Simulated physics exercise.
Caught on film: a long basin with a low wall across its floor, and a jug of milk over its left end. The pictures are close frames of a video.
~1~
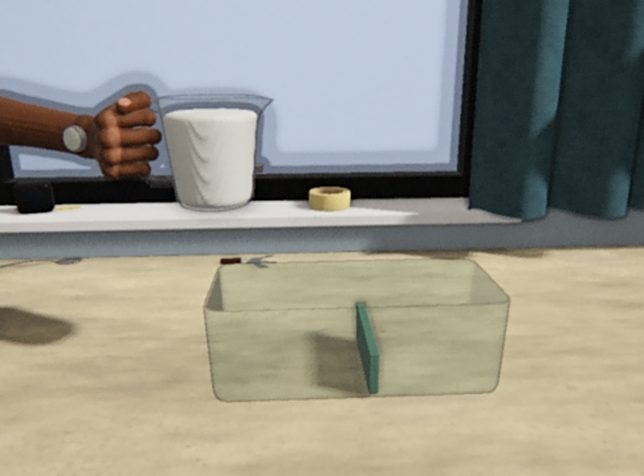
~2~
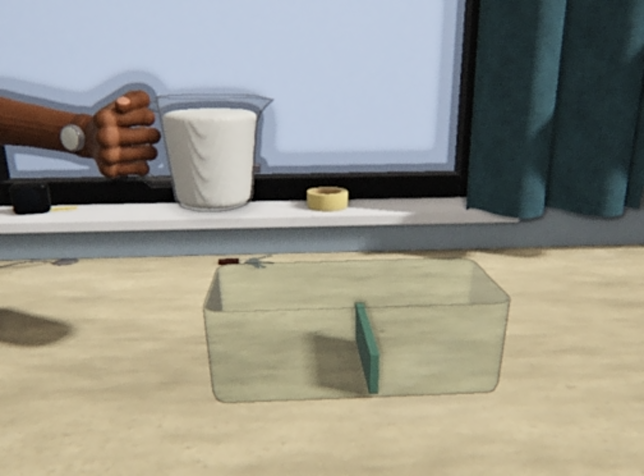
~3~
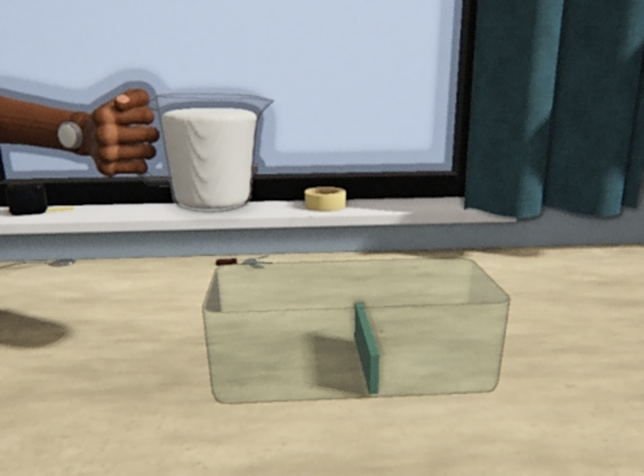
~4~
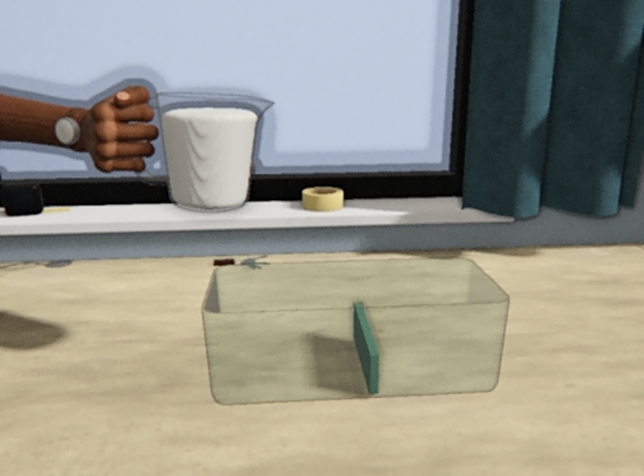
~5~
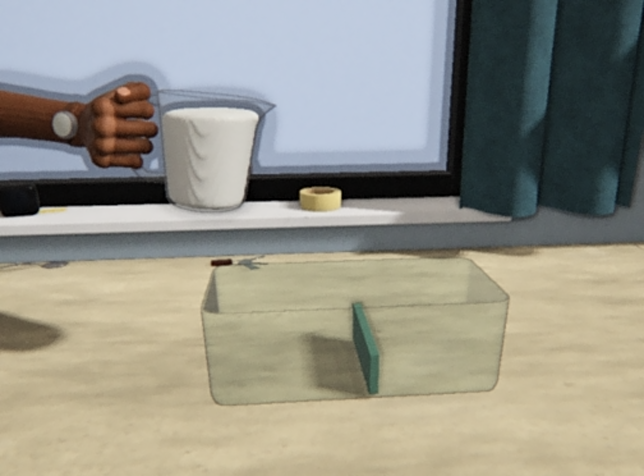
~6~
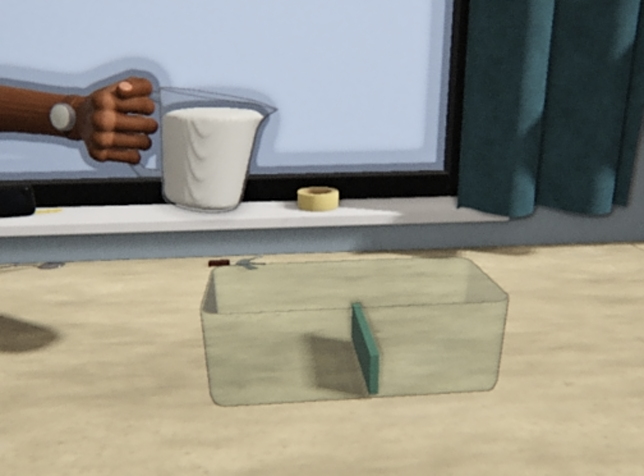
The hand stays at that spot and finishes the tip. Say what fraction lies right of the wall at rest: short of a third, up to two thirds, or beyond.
In the end under a third is right of the wall.
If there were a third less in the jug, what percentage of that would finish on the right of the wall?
Some 5 per cent.
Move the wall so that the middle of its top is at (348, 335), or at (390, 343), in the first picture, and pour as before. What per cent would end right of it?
The first gives 45 %, the second 10 %.
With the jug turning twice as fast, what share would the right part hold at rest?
Near 5 %.
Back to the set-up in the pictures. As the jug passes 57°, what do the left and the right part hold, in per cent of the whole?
The left part 5 per cent, the right part 0.
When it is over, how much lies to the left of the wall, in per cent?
Some 90 per cent.
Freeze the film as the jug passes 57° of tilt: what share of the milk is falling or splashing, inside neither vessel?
Roughly 15 in a hundred.
A moment on, the jug is tipped part way and 81 per cent is still to pour, 4 is left of the wall and 0 right of it.
Next, the jug is tipped on its side and 31 per cent is still to pour, 46 is left of the wall and 4 right of it.
Then the jug is tipped right over and 2 per cent is still to pour, 86 is left of the wall and 5 right of it.
Later the jug is tipped right over and 0 per cent is still to pour, 90 is left of the wall and 6 right of it.
At rest 90 per cent lies left of the wall, 6 right of it and 4 outside.
